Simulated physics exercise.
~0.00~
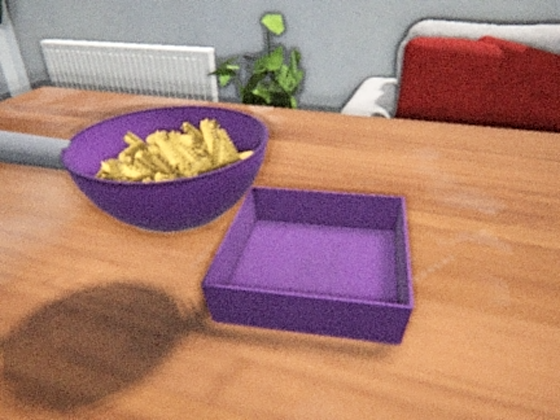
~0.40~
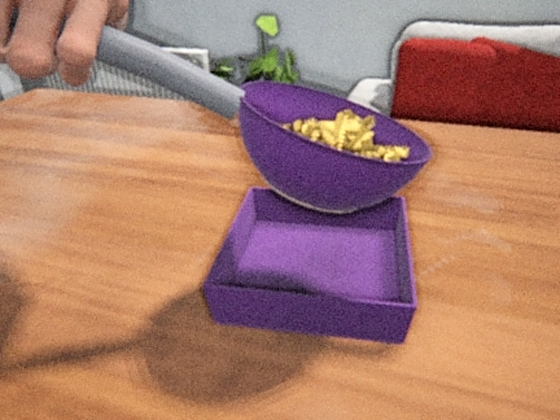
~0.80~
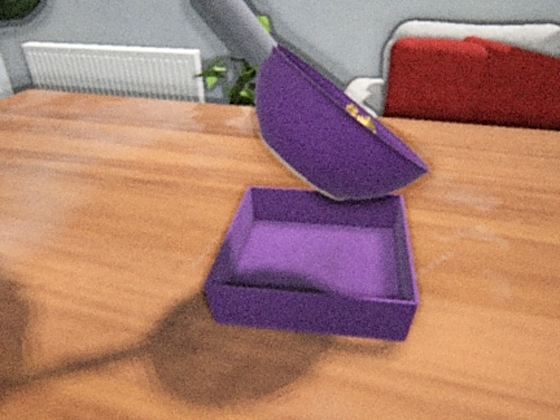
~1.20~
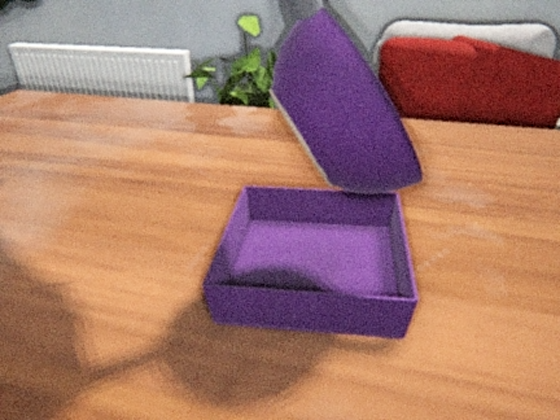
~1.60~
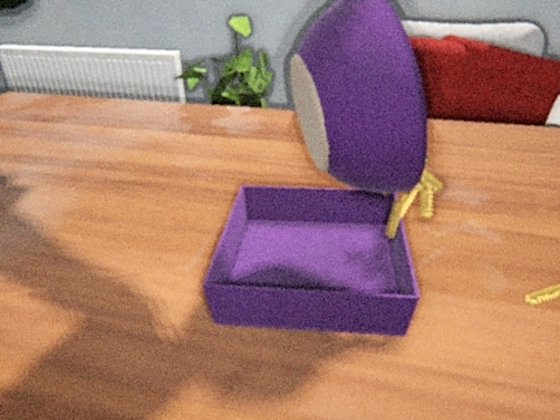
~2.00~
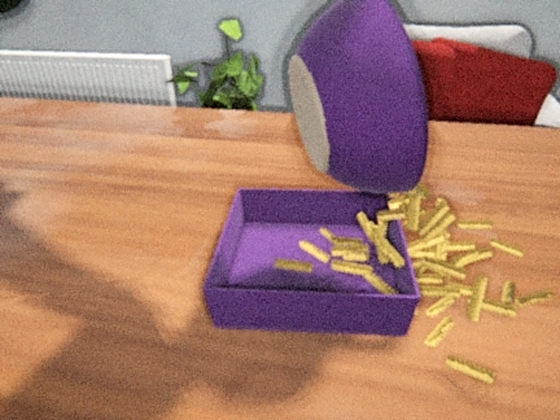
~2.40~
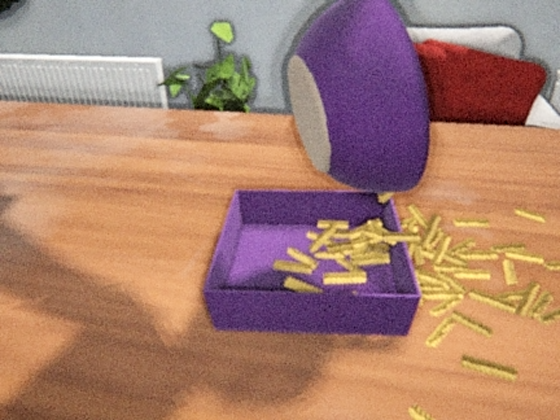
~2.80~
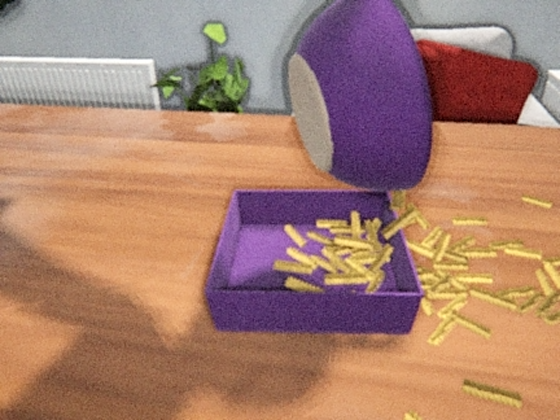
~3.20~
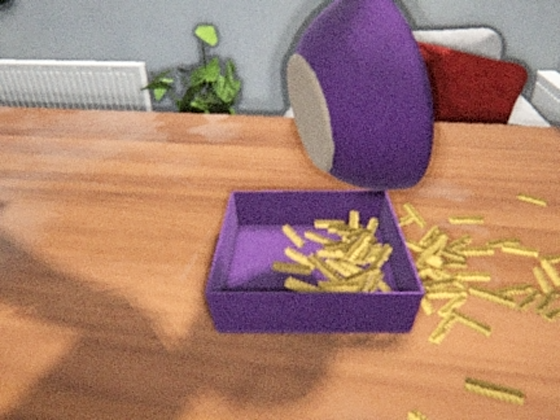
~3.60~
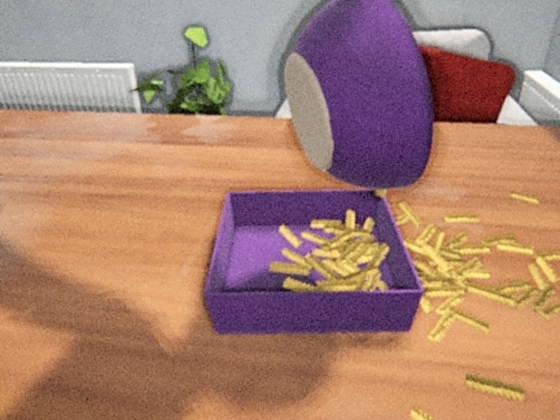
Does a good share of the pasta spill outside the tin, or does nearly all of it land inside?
A good share of the pasta spills onto the table to the right of the tin. Another good share lands inside the tin.
